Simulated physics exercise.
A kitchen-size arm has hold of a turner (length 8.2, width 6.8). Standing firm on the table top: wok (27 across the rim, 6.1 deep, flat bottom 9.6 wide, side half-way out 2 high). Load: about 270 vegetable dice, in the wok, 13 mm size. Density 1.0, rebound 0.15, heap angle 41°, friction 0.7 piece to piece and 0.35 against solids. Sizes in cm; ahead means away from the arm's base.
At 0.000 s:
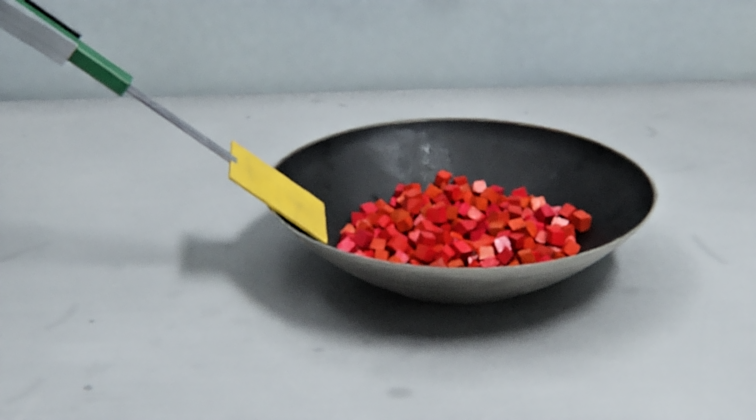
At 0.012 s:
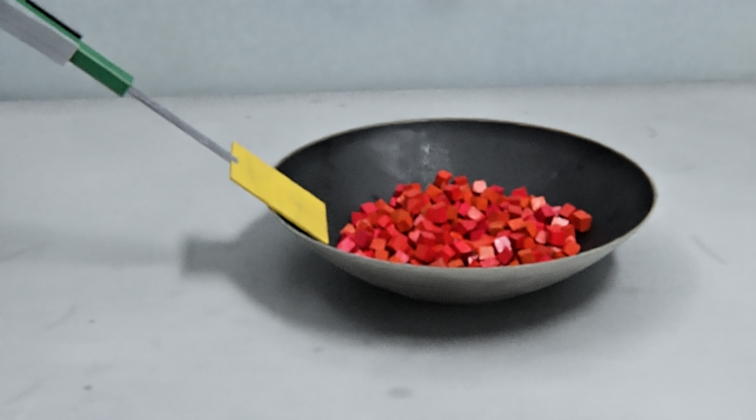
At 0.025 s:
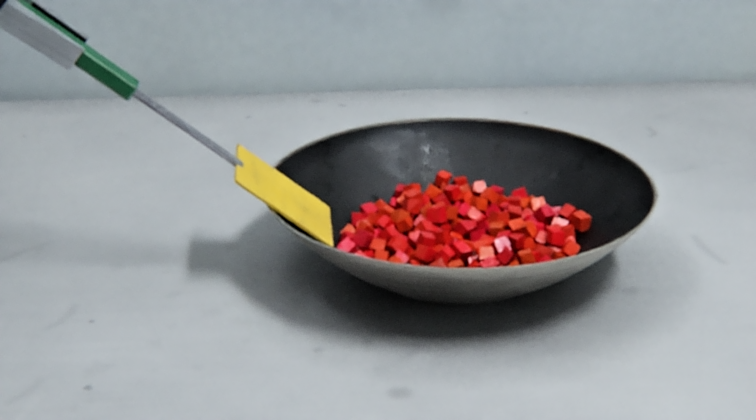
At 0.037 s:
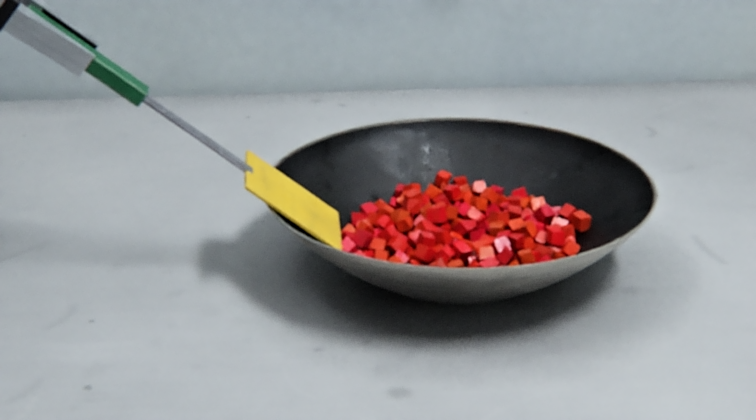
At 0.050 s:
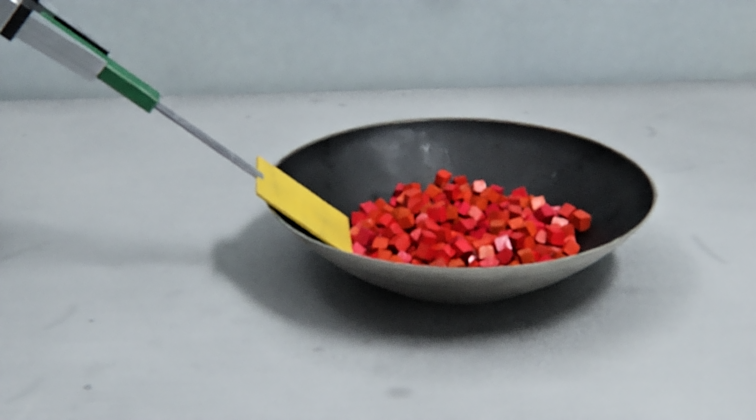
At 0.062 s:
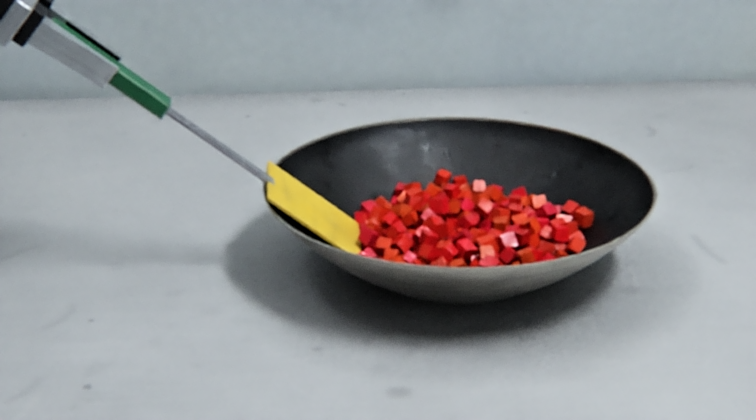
The footage shows a dark wok of small red cubes on a gray table as a mechanical arm holding a yellow-bladed turner, almost still at first, slides it slightly rightward and down inside the left rim, barely shifting the nearest cubes.
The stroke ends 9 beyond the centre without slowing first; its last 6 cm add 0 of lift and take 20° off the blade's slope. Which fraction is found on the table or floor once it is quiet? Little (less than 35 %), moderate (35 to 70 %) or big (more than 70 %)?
Share on the table or floor: Little (less than 35 %).
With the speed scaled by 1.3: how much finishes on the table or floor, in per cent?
Some 30 per cent.
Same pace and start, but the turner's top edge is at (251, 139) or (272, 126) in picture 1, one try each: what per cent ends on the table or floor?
About 35 and 35 per cent.
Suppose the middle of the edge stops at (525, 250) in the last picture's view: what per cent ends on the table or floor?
Some 5 per cent.
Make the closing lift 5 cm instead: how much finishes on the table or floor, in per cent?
About 30 per cent.
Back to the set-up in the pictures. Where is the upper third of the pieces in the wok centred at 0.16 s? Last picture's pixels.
Around (562, 214).
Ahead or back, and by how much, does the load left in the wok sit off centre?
Some 5.0 cm ahead.
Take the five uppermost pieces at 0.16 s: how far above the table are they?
Some 7 cm.
After 0.16 s, sloping 39°, highest piece 7 above the table; 266 in the wok.
After 0.26 s, sloping 33°, highest piece 9 above the table; 252 in the wok, 14 on the blade or in flight.
After 0.51 s, sloping 19°, highest piece 7 above the table; 200 in the wok, 65 on the table or floor, 1 on the blade or in flight.
After 1.56 s, sloping 19°, highest piece 7 above the table; 199 in the wok, 67 on the table or floor.
At rest, 199 in the wok, 67 on the table or floor. That is 25 % on the table or floor.
